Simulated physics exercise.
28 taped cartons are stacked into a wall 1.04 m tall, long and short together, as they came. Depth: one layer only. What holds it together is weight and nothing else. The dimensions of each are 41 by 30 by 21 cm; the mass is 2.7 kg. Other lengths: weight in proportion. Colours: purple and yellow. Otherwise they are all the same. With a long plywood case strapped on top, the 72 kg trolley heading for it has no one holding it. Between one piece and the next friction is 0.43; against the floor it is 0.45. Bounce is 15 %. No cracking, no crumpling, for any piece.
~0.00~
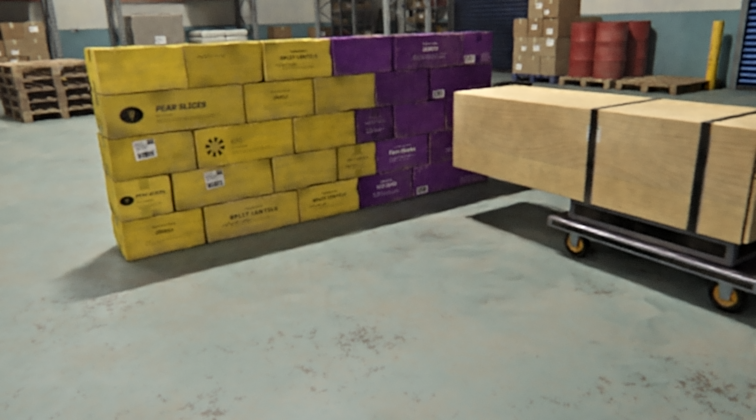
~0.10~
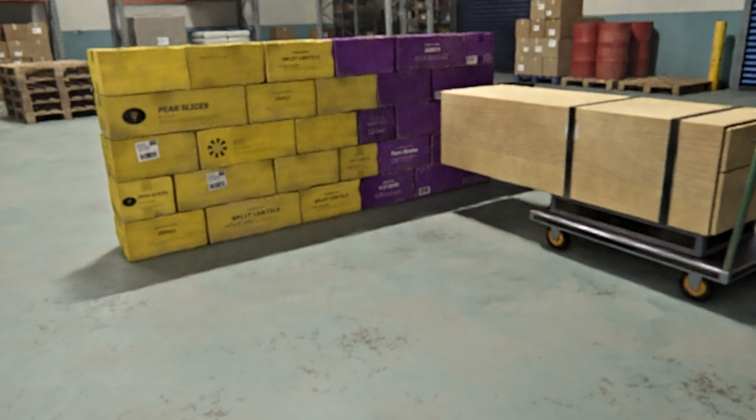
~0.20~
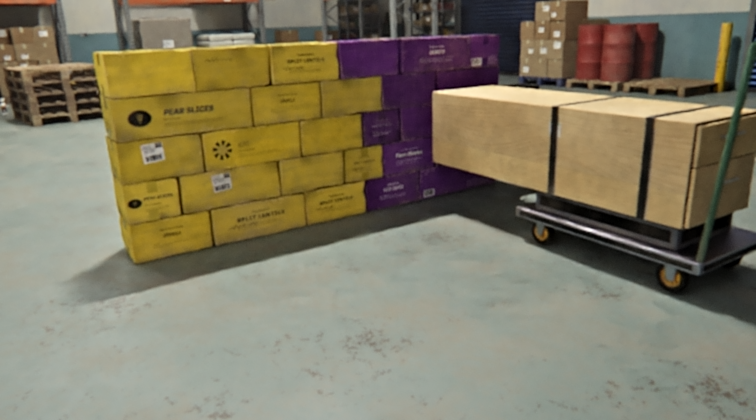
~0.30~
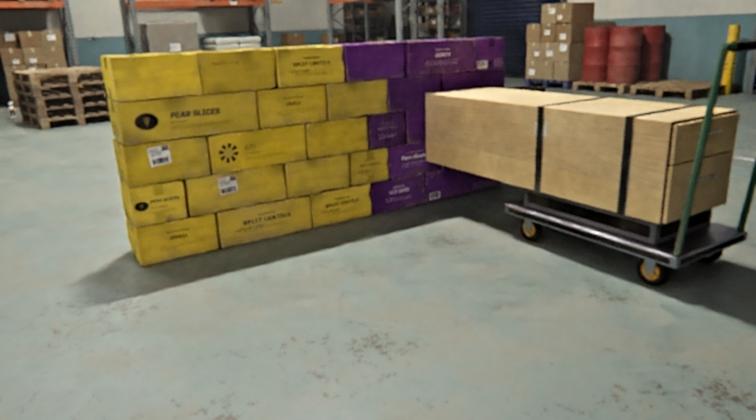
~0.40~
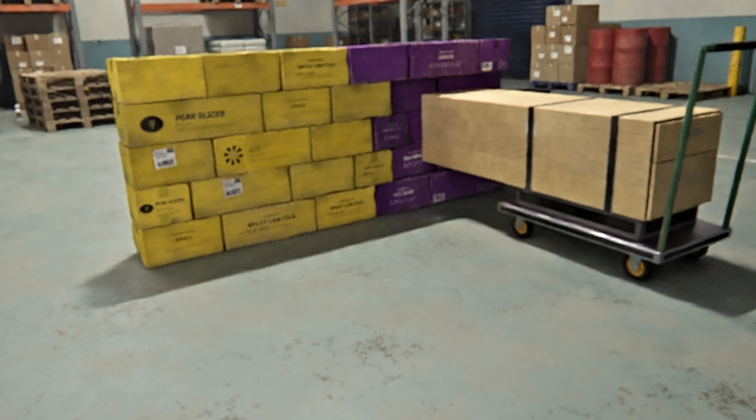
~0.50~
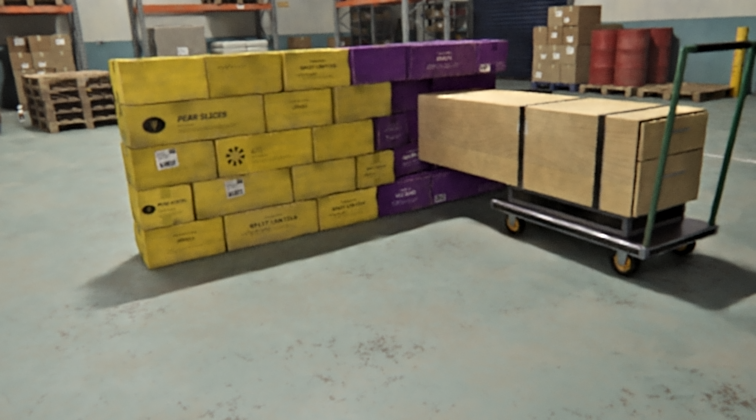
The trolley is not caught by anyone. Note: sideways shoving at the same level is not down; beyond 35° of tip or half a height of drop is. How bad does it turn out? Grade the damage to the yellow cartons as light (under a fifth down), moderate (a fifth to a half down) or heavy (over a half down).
Light.
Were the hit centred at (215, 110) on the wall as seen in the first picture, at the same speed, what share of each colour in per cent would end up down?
You'd end up with yellow at 60 and purple at 0 percent down.
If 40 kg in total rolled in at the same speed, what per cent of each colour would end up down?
Result: Yellow 0 and purple 0 in a hundred.
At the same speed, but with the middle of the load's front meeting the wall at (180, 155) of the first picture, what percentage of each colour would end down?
Down at the end: Yellow 60 percent, purple 0 percent.
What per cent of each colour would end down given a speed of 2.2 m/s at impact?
Yellow 10%, purple 80%.
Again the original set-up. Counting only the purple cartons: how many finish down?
Purple: 10.
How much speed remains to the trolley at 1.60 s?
Speed: Around 0.1 m/s.
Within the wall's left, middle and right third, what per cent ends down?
Per cent - left 0, middle 40, right 90.
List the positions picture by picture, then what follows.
In the first frame (each place is the centre of the face we see best; the camera pans a little), load (460, 116) 41 cm short of the wall; top yellow carton (143, 70); top purple carton (430, 51); all as stacked.
In the second frame, load (447, 115) 28 cm short of the wall; top yellow carton (146, 71).
In the third frame, load (438, 114) 14 cm short of the wall; top yellow carton (151, 74).
In the fourth frame, load (431, 115) 16 mm short of the wall; top yellow carton (158, 77).
In the fifth frame, load (427, 115) 8 cm into the wall's line; top yellow carton (163, 80); 7 have shifted.
In the sixth frame, load (423, 115) 16 cm into the wall's line; top yellow carton (165, 81); top purple carton (444, 61) moved 56 mm; 11 have shifted.
By 0.78 s, load 29 cm past the wall's line, still rolling; none of the 16 yellow cartons down (0 of 28 in all colours); top yellow carton unmoved; top purple carton tilted 9°.
By 1.14 s, load 37 cm past the wall's line, still rolling; 2 of the 16 yellow cartons down (12 of 28 in all colours); top yellow carton unmoved; top purple carton tilted 37°, 26 cm lower.
By 1.60 s, load 44 cm past the wall's line, still rolling; 2 of the 16 yellow cartons down (12 of 28 in all colours); top yellow carton unmoved; top purple carton upside down.
When it is over (2.9 s), load 47 cm past the wall's line, stopped; 2 of the 16 yellow cartons down (12 of 28 in all colours); top yellow carton unmoved; top purple carton upside down. That is 12 per cent. In pixels of the last frame, middles, top yellow carton near (159, 79), top purple carton near (273, 149).
